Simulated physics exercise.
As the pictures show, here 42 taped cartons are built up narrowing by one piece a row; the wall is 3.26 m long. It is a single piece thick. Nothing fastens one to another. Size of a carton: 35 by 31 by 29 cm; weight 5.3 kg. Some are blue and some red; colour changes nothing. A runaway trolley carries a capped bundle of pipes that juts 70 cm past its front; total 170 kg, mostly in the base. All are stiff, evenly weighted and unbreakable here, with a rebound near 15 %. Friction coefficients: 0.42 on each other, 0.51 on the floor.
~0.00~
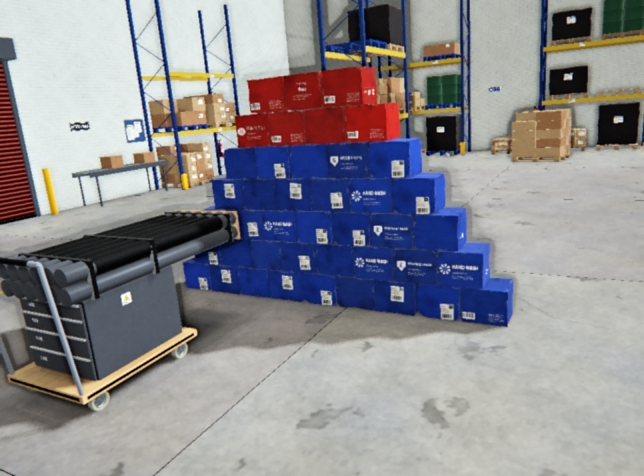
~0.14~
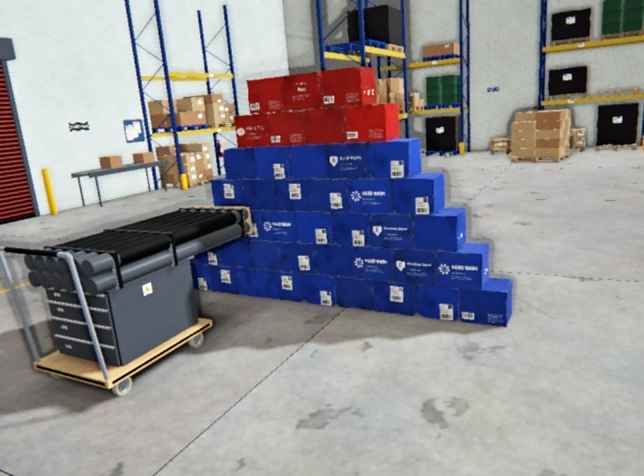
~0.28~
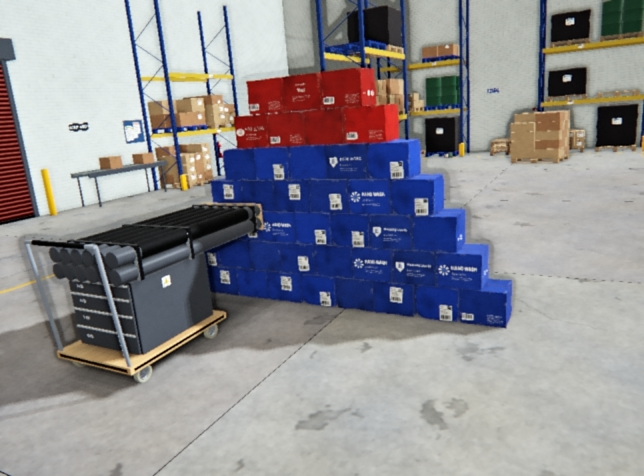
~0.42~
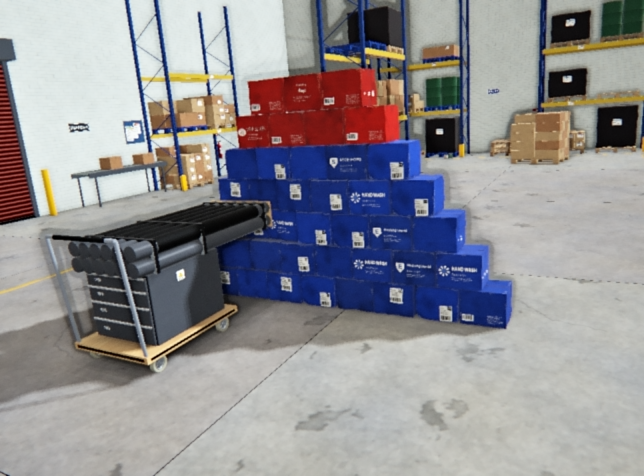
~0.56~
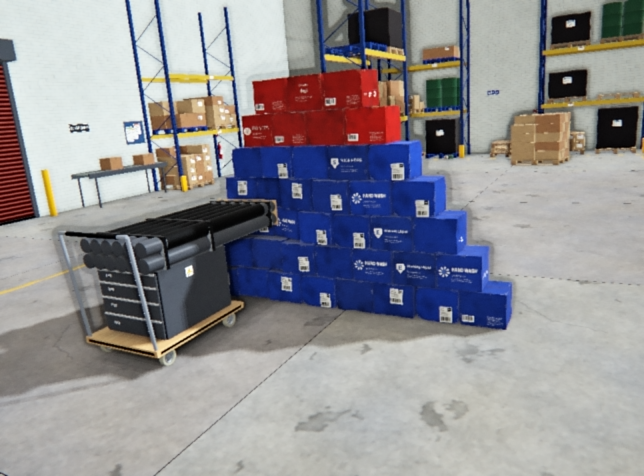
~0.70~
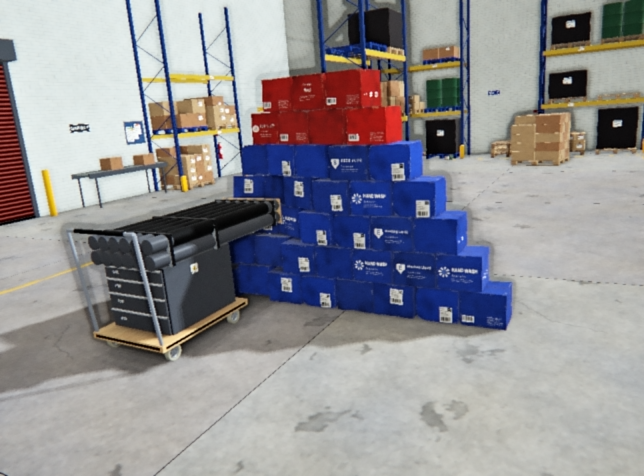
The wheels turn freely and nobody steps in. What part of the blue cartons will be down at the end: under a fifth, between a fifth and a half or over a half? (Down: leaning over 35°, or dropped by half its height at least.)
Ending down: Between a fifth and a half.
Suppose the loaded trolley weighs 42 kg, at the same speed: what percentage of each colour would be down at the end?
In that case blue 0, red 0 per cent.
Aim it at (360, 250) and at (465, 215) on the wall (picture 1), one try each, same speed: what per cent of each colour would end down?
Blue 50 then 10, red 100 then 0 per cent.
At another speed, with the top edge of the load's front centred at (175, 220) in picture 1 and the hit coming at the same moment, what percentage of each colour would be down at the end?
Then blue 20, red 0 per cent.
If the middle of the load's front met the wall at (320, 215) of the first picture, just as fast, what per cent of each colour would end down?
Then blue 50, red 100 per cent.
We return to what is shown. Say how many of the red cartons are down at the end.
Ending so: Red 6.
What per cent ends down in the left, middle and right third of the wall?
In per cent: Left 60, middle 50, right 0.
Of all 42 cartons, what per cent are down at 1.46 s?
By then 40 per cent.
Around 1.06 s, load 45 cm past the wall's line, still rolling; 3 of the 35 blue cartons down (3 of 42 in all colours); top blue carton tipped 15°; top red carton tipped 15°.
Around 1.46 s, load 59 cm past the wall's line, still rolling; 10 of the 35 blue cartons down (16 of 42 in all colours); top blue carton tipped 43°, 45 cm lower; top red carton tipped 45°, 55 cm lower.
Around 2.04 s, load 71 cm past the wall's line, still rolling; 10 of the 35 blue cartons down (16 of 42 in all colours); top blue carton upside down; top red carton on its side.
Finally (3.1 s), load 71 cm past the wall's line, stopped; 10 of the 35 blue cartons down (16 of 42 in all colours); top blue carton upside down; top red carton 1.74 m lower. That is 29 per cent. Seen by the last camera, middles, top blue carton near (394, 237), top red carton near (581, 227).
